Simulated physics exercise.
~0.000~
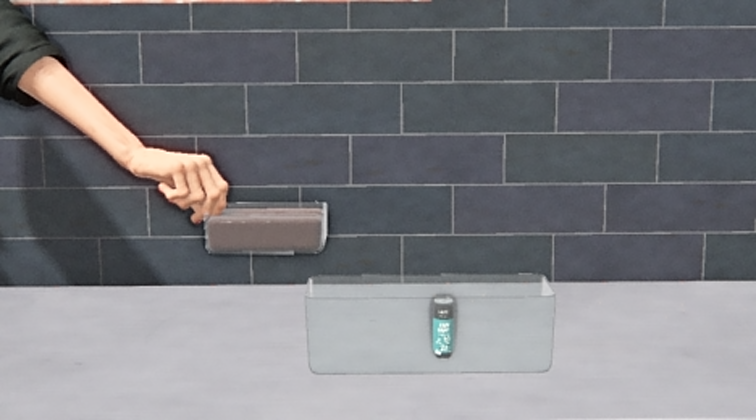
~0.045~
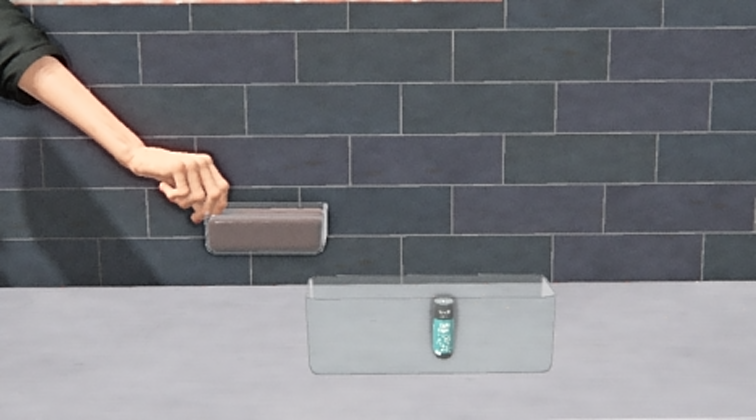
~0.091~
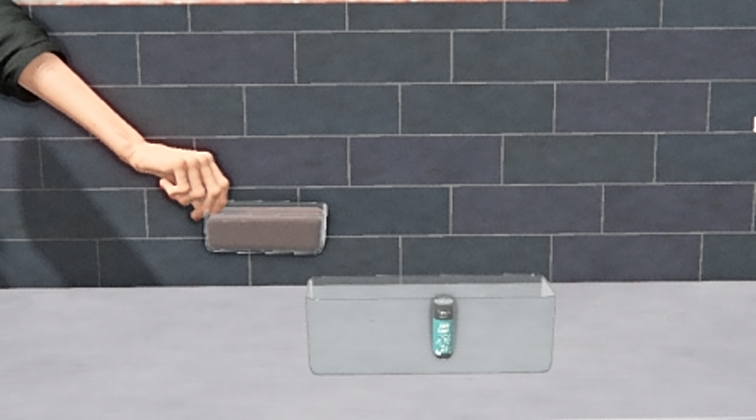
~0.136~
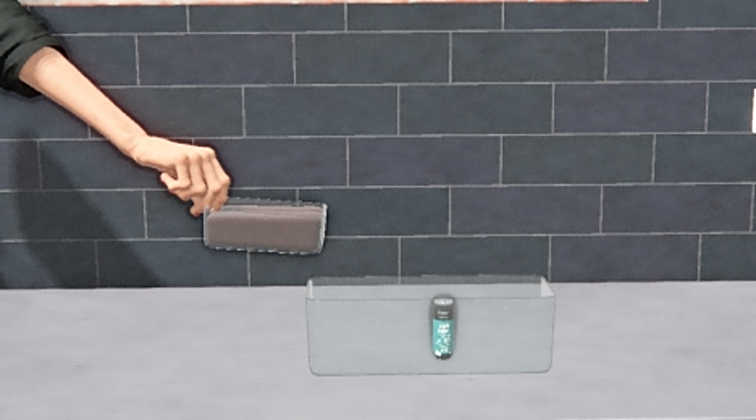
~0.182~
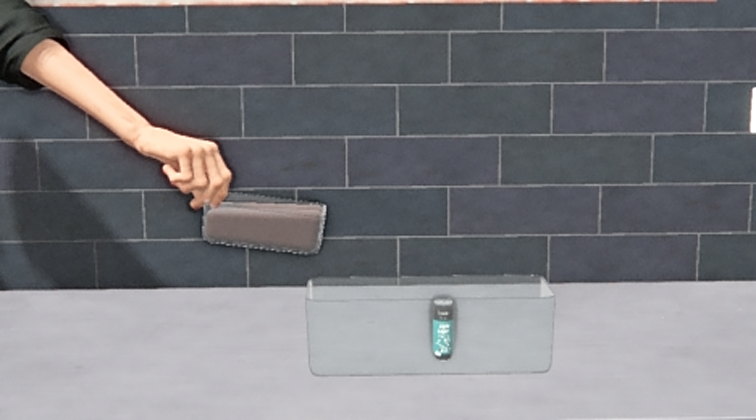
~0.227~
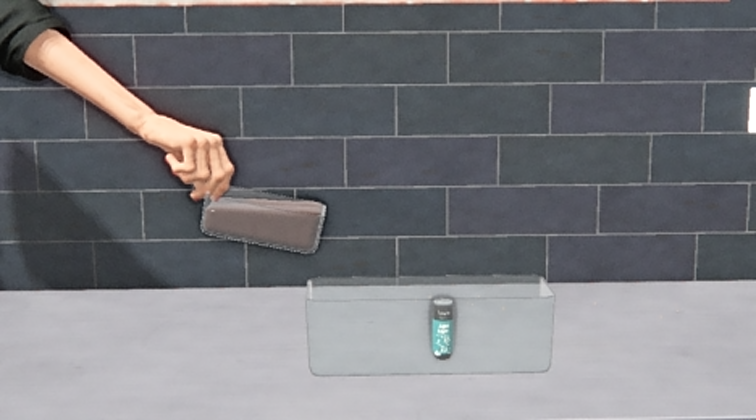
A hand holds a small tub of brown liquid and slowly tilts it slightly rightwards.
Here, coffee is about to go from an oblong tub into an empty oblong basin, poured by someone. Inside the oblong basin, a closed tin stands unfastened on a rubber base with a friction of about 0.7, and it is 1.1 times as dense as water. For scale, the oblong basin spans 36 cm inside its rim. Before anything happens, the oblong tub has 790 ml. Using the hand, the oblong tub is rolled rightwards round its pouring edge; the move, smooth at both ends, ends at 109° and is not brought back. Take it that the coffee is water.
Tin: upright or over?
It's going to keep its balance.
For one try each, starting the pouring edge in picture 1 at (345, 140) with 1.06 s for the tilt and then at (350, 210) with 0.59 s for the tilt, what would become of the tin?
Run one: It does not tip. Run two: It tumbles.
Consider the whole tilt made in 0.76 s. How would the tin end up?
In that case the tin overturns.
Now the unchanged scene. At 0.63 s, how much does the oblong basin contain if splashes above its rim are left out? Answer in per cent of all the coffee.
Around 16 percent.
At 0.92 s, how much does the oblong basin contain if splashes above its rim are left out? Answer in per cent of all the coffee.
I'd put it at roughly 76 per cent.
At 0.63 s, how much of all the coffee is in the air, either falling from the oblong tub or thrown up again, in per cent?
Roughly 54 %.
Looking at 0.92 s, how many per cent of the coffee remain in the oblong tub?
Close to 3 in a hundred.
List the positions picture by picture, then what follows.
In the first frame, tilt 0°; pouring edge (324, 210); surface from (212, 215) to (324, 214); the oblong basin's rim runs from (308, 288) to (550, 286); the tin's top is at (444, 303).
In the second frame, tilt 0°; pouring edge (325, 210); surface from (212, 215) to (324, 214).
In the third frame, tilt 2°; pouring edge (324, 211); surface from (211, 214) to (324, 213).
In the fourth frame, tilt 4°; pouring edge (324, 211); surface from (211, 212) to (323, 212).
In the fifth frame, tilt 8°; pouring edge (324, 212); surface from (211, 209) to (323, 210).
In the sixth frame, tilt 12°; pouring edge (324, 212); surface from (210, 204) to (323, 208).
By 0.63 s the tilt is 70° and 29 per cent is still to pour; the tin stands where it began.
By 0.92 s the tilt is 104° and 3 per cent is still to pour; the tin stands 1 cm from where it began.
By 1.23 s the tilt is 109° and 0 per cent is still to pour; the tin stands 1 cm from where it began.
By 1.56 s the tilt is 109° and 0 per cent is still to pour; the tin stands 1 cm from where it began.
At rest the tin stands 1 cm from where it began.
